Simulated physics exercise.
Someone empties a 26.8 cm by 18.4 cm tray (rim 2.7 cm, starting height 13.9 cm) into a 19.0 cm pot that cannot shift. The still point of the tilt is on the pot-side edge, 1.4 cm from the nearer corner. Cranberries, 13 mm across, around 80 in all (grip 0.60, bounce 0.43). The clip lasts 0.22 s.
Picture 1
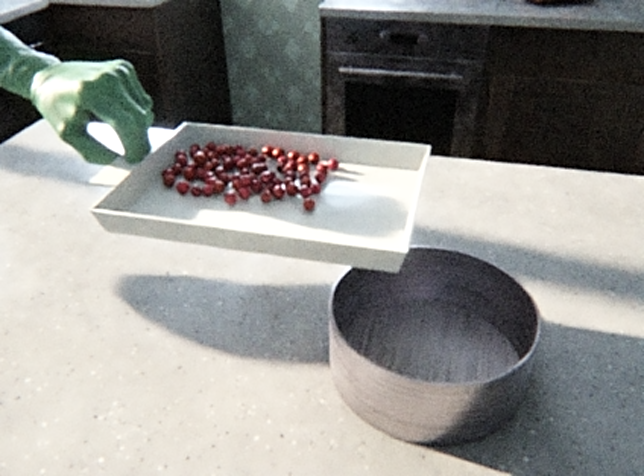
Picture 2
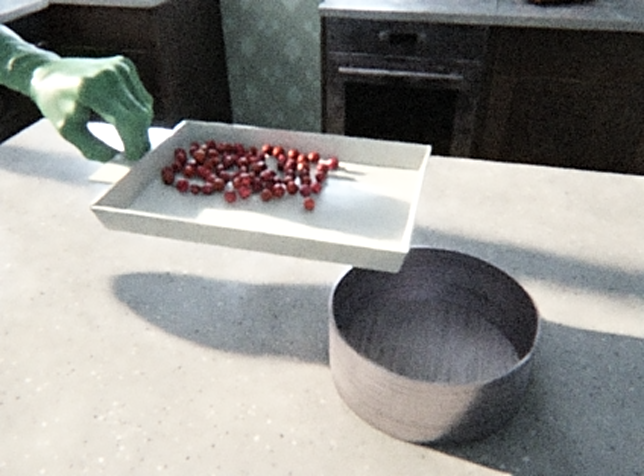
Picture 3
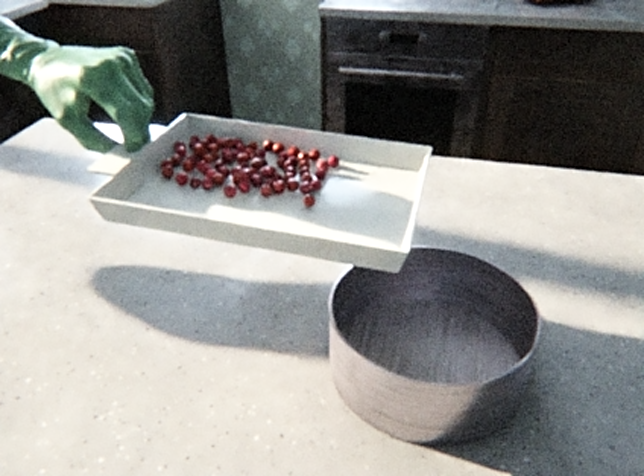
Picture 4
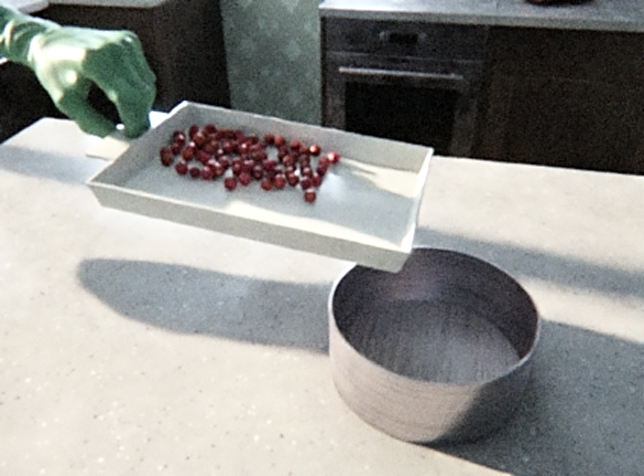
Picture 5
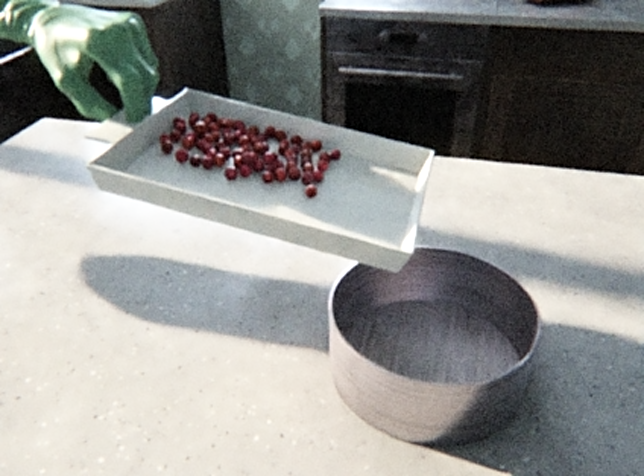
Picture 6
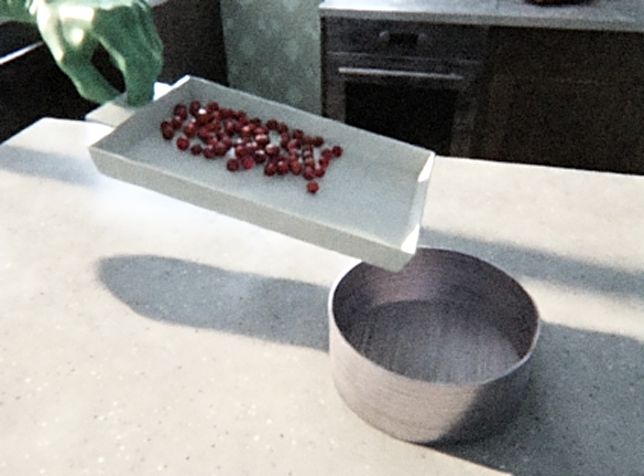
We see a green-gloved hand at the left raise its end of a pale, shallow tray of small dark-red pieces, tilting it gradually down toward a round grey pot on the right, while the pieces stay clustered in place.
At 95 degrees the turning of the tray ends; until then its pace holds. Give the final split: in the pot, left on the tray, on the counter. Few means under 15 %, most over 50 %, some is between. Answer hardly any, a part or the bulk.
Pot: A part, tray: Hardly any, counter: The bulk.
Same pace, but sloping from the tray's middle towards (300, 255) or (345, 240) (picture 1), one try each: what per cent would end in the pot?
About 50 and 90 per cent.
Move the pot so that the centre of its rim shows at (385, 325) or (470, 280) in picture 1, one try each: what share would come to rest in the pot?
Some 15 and 65 per cent.
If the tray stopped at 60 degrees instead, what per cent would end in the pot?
It would be near 5 per cent.
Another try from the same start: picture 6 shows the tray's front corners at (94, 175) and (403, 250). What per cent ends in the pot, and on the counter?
Pot 95, counter 5.
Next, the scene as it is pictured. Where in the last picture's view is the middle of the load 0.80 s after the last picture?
Near (410, 189).
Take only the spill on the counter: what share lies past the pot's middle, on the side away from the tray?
Some 70 per cent.
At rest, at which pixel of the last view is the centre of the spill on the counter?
Near (465, 279).
Then, 0.48 s after the last picture, tilt 52 degrees; the tray holds 100 %, the pot 0 %.
Then, 0.80 s after the last picture, tilt 79 degrees; the tray holds 80 %, the pot 5 %.
Then, 1.21 s after the last picture, tilt 95 degrees; the tray holds 30 %, the pot 20 %.
In the end, pot 35 %, tray 0 %, counter 65 %.
